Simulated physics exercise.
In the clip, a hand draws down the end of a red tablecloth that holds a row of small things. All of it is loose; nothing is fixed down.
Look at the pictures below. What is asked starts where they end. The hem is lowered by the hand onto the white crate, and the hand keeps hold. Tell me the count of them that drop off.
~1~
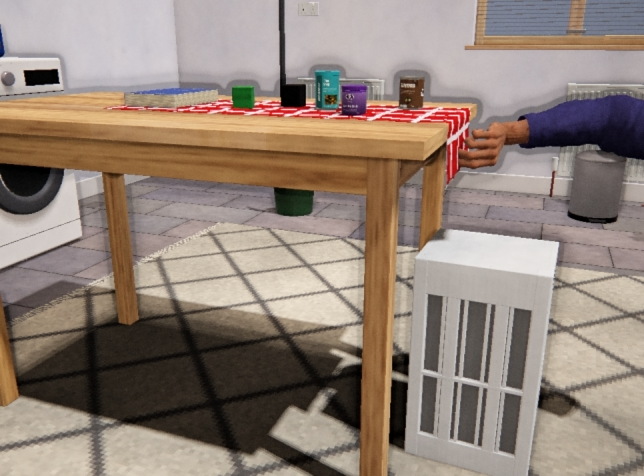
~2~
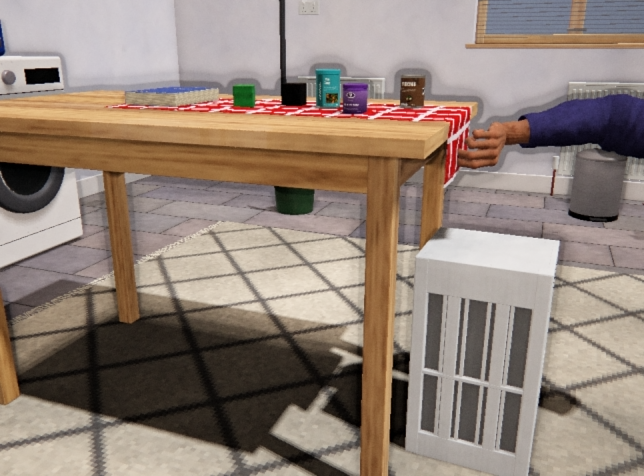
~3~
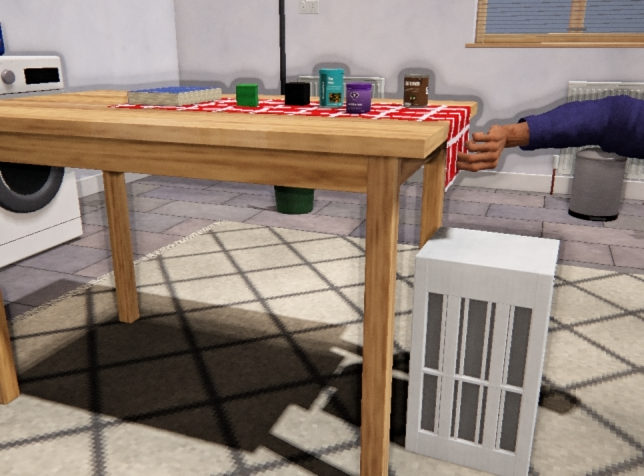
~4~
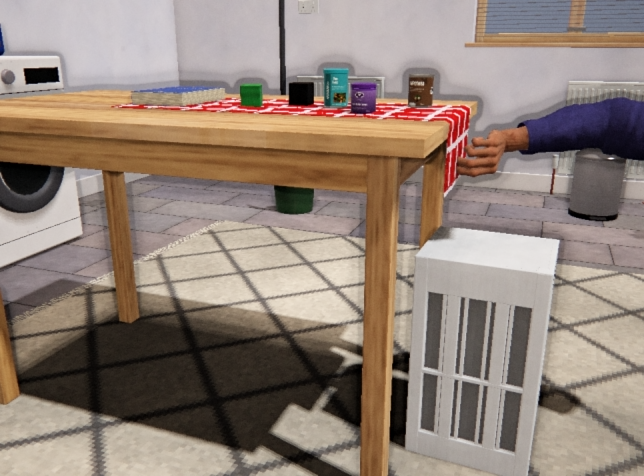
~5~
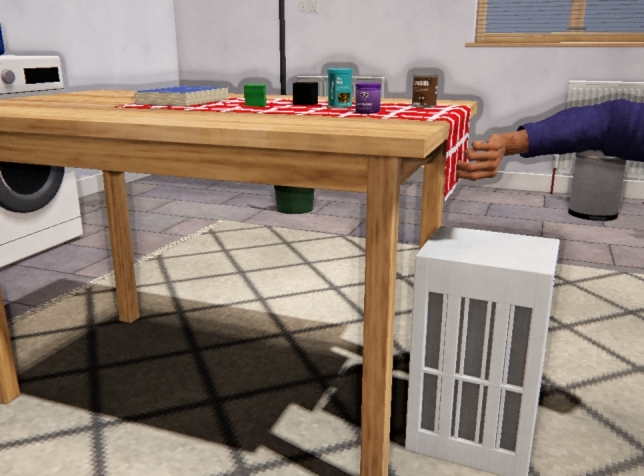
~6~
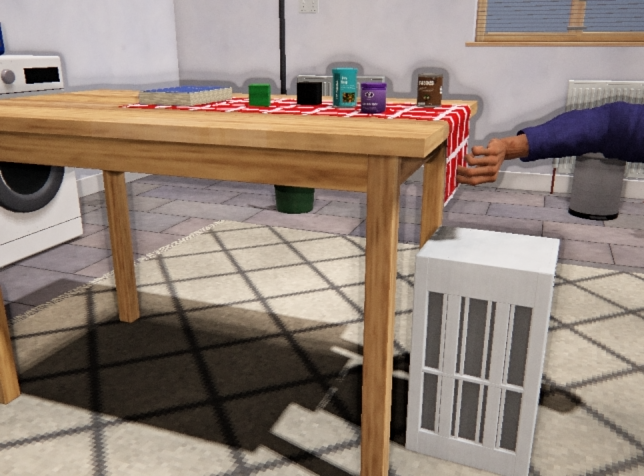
Oh, the ones that fall number just the one this time.
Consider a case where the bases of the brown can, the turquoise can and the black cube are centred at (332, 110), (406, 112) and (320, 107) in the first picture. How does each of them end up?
The brown can ends up on top, the turquoise can ends up off and the black cube ends up on top.
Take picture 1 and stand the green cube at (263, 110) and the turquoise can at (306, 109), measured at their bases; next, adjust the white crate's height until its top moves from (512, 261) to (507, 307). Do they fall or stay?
The green cube ends up on top while the turquoise can ends up on top.
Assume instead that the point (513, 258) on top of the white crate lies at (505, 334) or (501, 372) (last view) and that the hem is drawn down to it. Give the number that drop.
Counts: 3 / 4.
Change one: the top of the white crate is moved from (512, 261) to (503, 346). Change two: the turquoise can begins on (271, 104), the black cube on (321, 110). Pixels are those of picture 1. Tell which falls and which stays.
Turquoise can stays, black cube is gone.
Soon after, hem near (455, 229); brown can gone.
After that, hem on the crate; brown can gone.
In the end, hem on the crate; brown can gone. The answer is one.
